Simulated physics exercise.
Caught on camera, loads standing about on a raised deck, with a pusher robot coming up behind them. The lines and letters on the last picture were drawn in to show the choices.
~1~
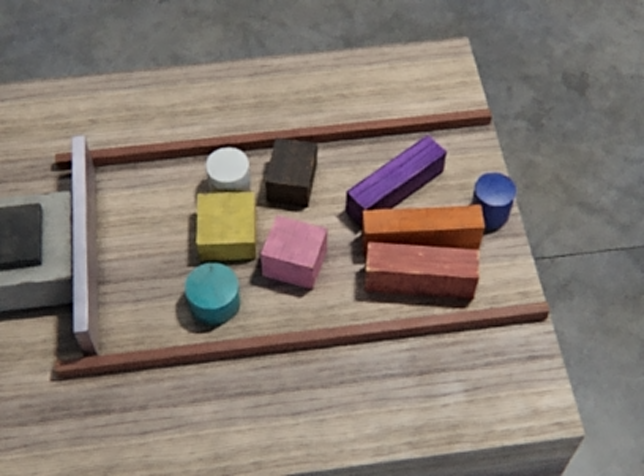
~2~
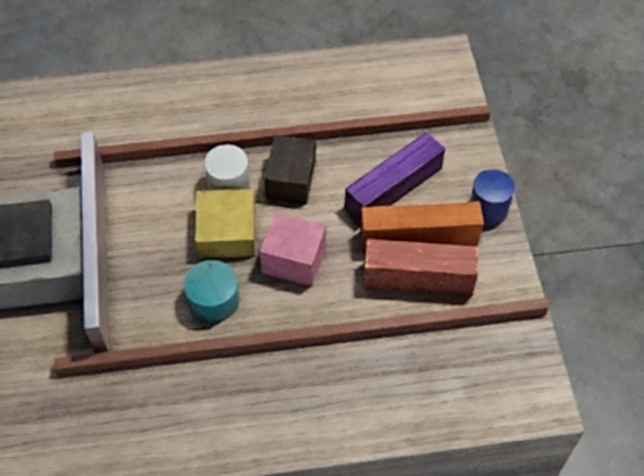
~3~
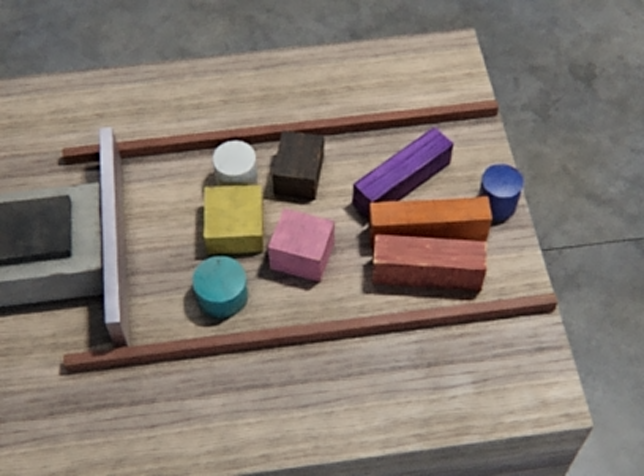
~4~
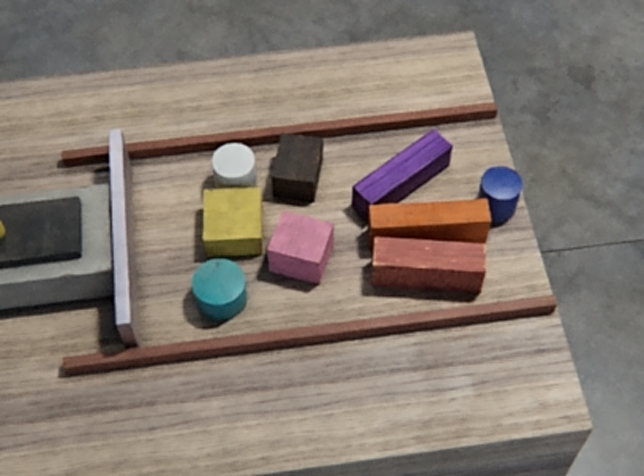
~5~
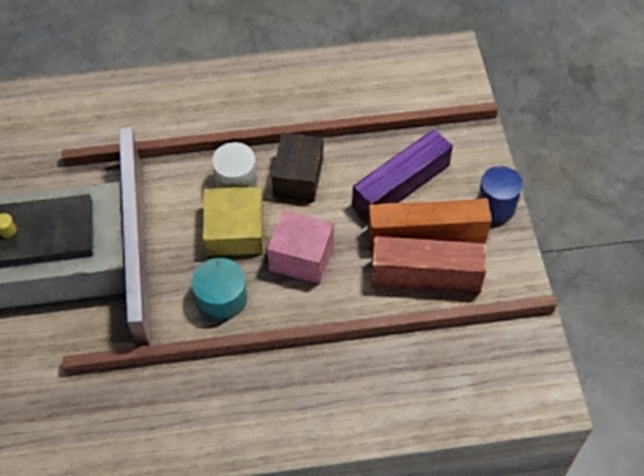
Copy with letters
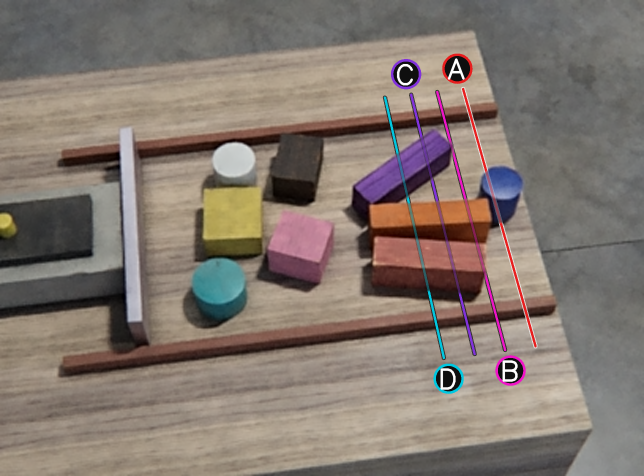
At the start, a pale upright plate on a grey machine stands at the left of a wooden deck, apart from a group of coloured blocks and cylinders between two reddish rails. The machine then slides slowly right, narrowing the gap to the yellow block, while the blocks and cylinders stay in place.
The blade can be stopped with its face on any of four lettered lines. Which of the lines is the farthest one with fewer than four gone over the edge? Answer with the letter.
Stop at D.
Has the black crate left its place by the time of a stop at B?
Yes.
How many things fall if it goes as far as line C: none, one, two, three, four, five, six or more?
By then, four.
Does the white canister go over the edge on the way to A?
No.
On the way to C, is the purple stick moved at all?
Yes.
On the marked copy, A at (496, 207); B at (468, 210); C at (440, 214); D at (412, 217).
With D. Early on, robot (154, 216); white canister (257, 170); turquoise canister (275, 282).
Further on, robot (257, 204); red bar (495, 266); orange stick (475, 220).
At the end, robot (333, 195); red bar (556, 275); orange stick (534, 231); none fallen.
As for the rest, A drops six; B drops five; C drops four.
